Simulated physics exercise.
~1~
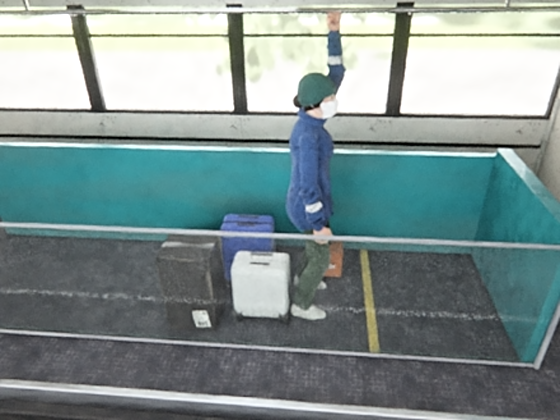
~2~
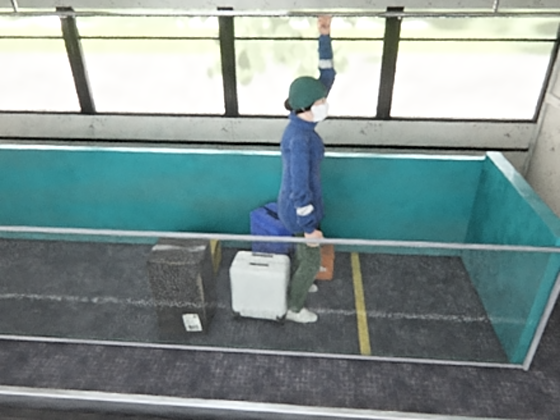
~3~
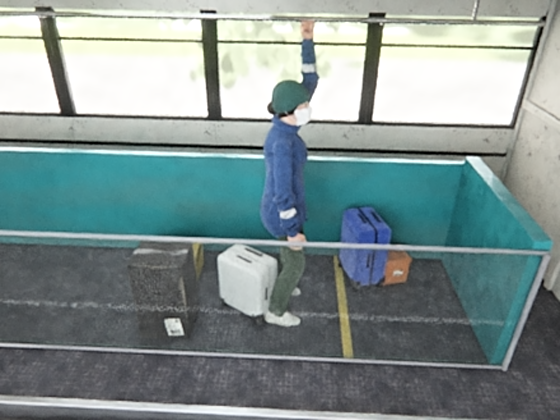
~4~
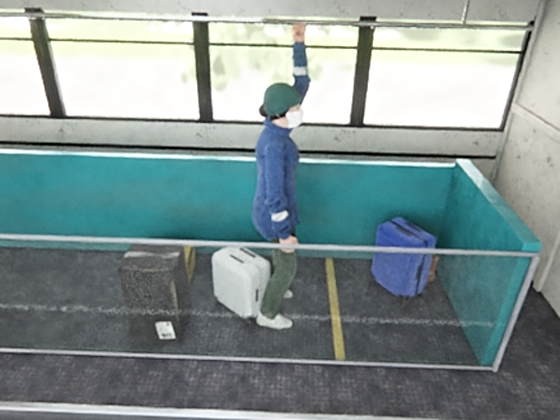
A big blue suitcase rolled right, behind a masked person holding an overhead rail, and crossed the yellow line with an orange tub, ending near the bay's right end, while a small white case shifted slightly and stayed short of the line, like the tall black bag.
